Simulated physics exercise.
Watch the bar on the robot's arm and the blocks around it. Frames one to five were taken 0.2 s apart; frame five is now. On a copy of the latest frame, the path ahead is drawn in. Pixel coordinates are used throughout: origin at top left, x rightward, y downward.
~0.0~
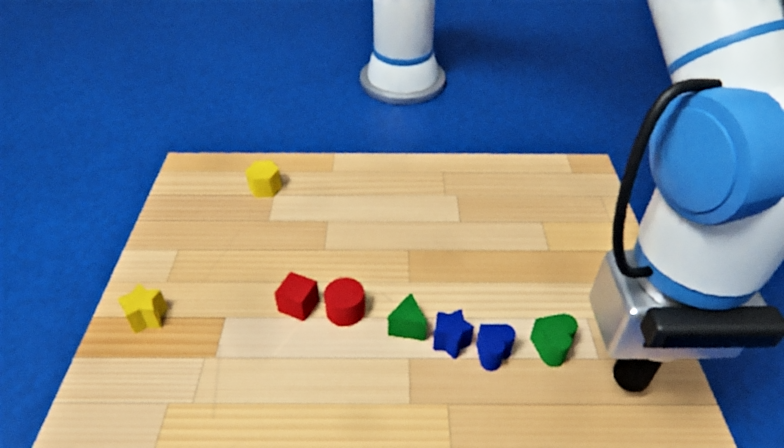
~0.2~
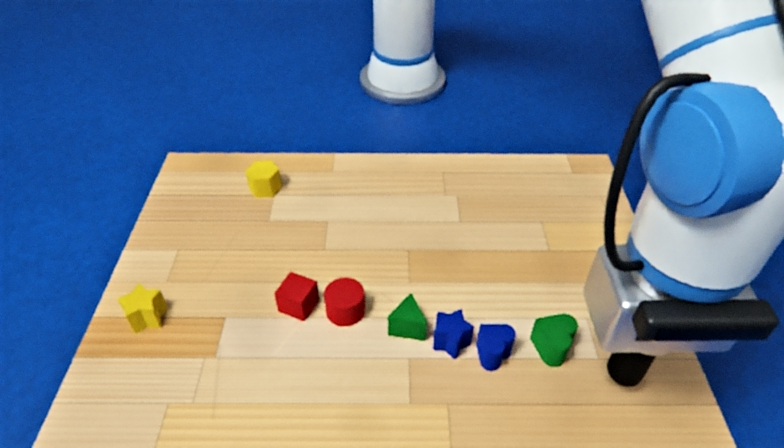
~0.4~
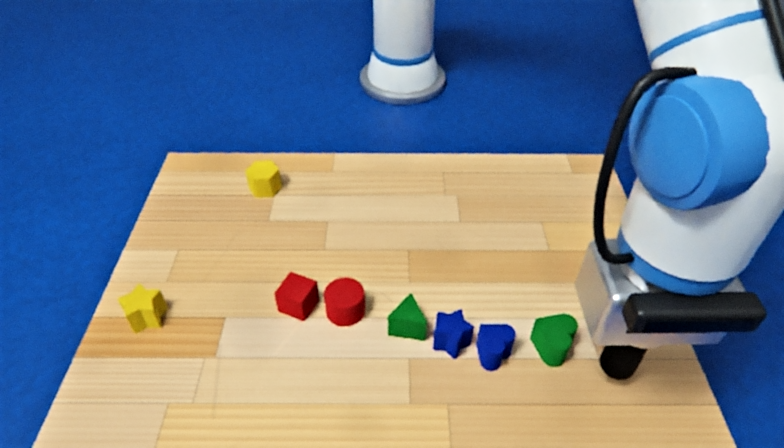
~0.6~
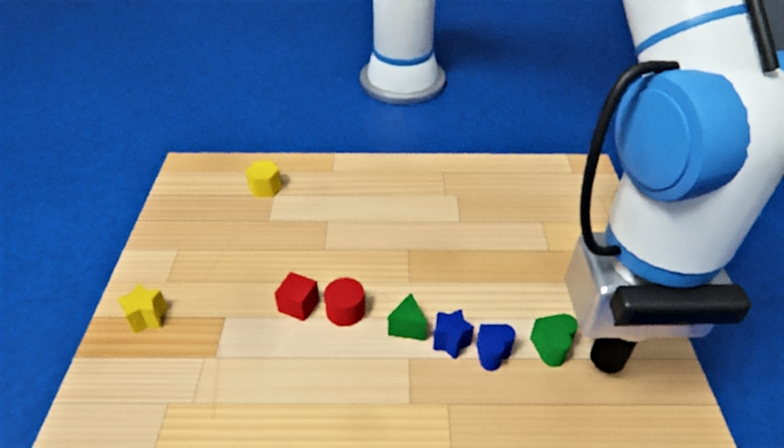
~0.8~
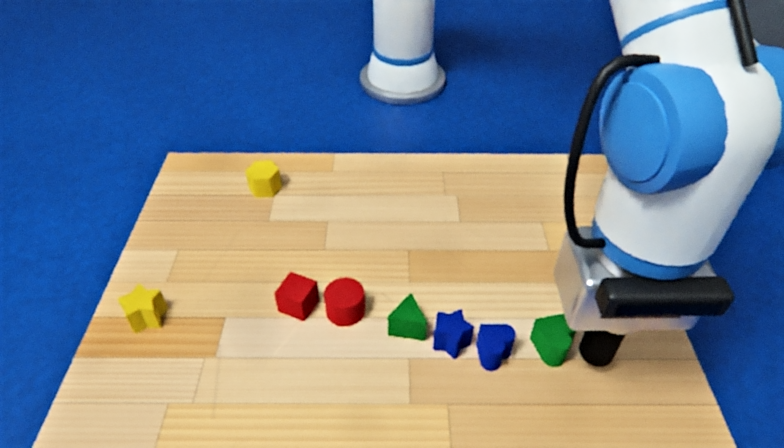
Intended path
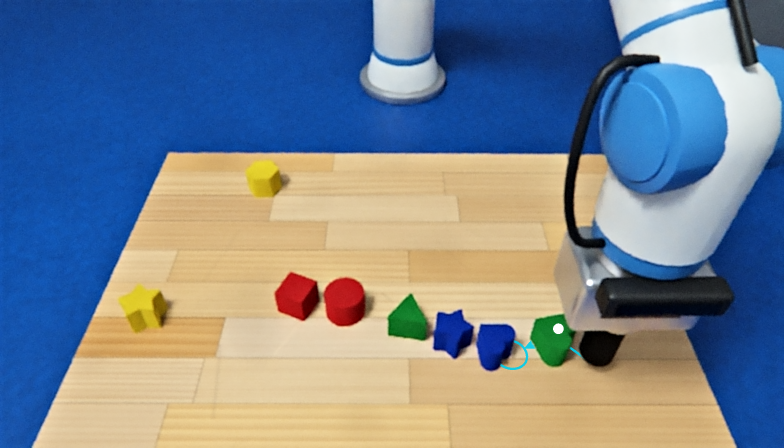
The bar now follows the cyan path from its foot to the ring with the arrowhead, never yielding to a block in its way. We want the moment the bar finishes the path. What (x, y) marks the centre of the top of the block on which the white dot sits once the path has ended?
Located at (490, 317).
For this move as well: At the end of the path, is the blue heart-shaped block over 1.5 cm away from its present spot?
Yes, it checks out.
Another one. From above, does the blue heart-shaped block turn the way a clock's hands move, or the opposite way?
Seen from above, counterclockwise.
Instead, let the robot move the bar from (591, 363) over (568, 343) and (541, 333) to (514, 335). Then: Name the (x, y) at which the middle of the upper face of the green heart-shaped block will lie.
The point I'd pick in the picture is (488, 316).
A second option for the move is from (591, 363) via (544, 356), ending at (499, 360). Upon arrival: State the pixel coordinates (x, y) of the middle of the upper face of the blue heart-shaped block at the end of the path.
Most likely (467, 333).
The line goes from (591, 363) over (564, 344) and (536, 344) to (510, 354); the dot is on the green heart-shaped block.
The first path, step by step. Halfway along, bar at (552, 331); green heart-shaped block at (523, 317), turned 20° anticlockwise.
At the end, bar at (513, 345); blue star at (439, 323); blue heart-shaped block at (469, 342), turned 65° anticlockwise; green heart-shaped block at (490, 317), turned 15° clockwise.
